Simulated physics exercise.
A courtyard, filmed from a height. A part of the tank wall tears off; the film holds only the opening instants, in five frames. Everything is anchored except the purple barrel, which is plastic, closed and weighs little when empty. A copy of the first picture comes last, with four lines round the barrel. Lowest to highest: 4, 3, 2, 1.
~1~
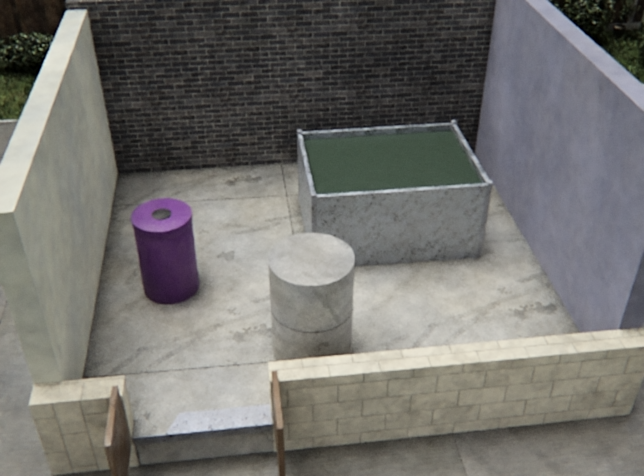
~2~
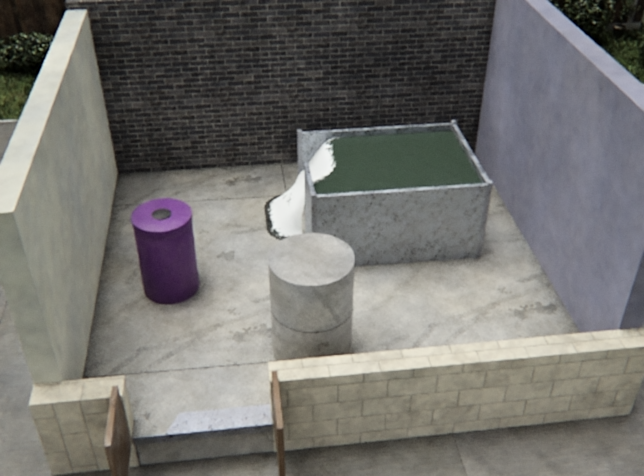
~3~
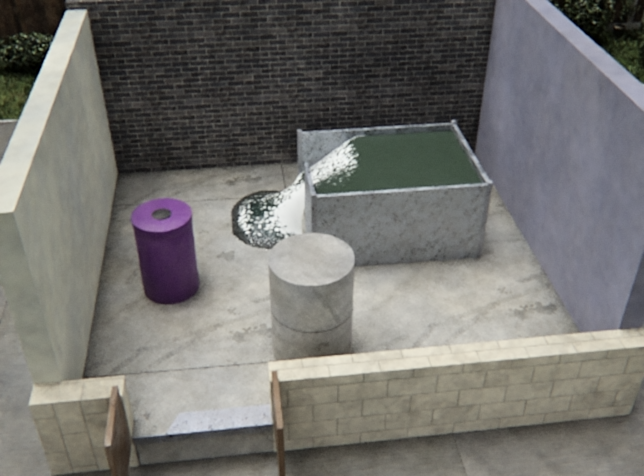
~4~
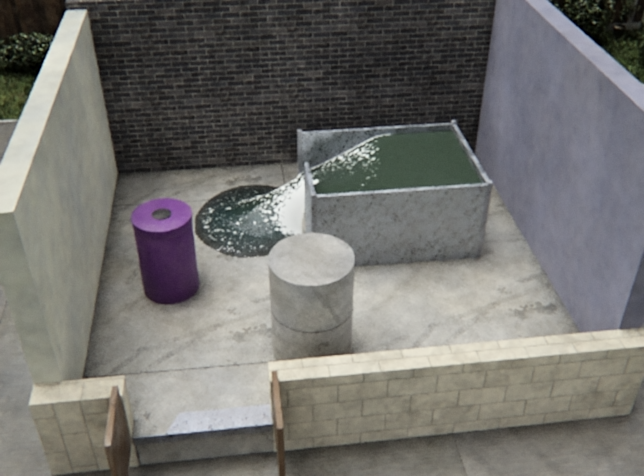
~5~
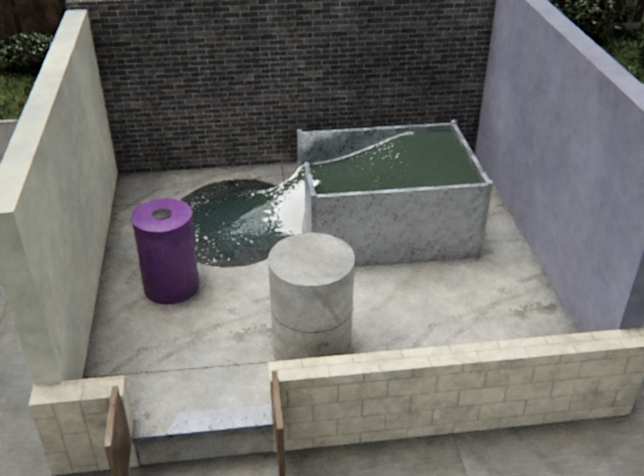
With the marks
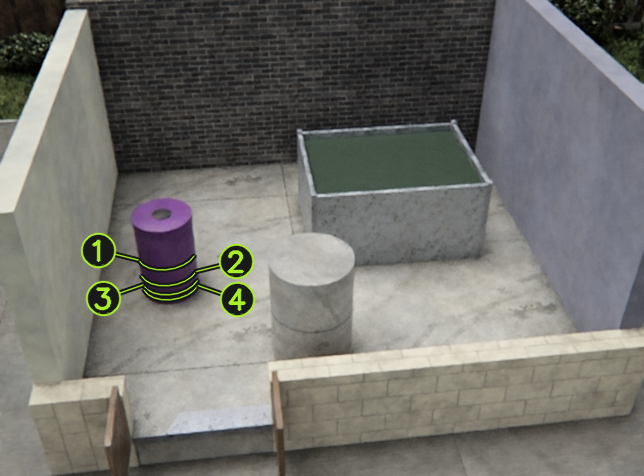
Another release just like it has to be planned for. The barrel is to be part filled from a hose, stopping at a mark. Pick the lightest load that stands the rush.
Choose 1.
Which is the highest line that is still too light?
That would be 2.
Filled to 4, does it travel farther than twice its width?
Yes, clearly.
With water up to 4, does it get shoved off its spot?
Yes.
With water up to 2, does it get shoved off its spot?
Yes.
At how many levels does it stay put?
One of them.
In lime, 1 at (165, 269); 2 at (168, 285); 3 at (169, 294); 4 at (170, 299); from the bottom up 4, 3, 2, 1.
With 1, it does not move.
With 2, it is pushed about half its own width away.
With 3, it is pushed about 3 times its own width away.
With 4, it is washed out through the gate.
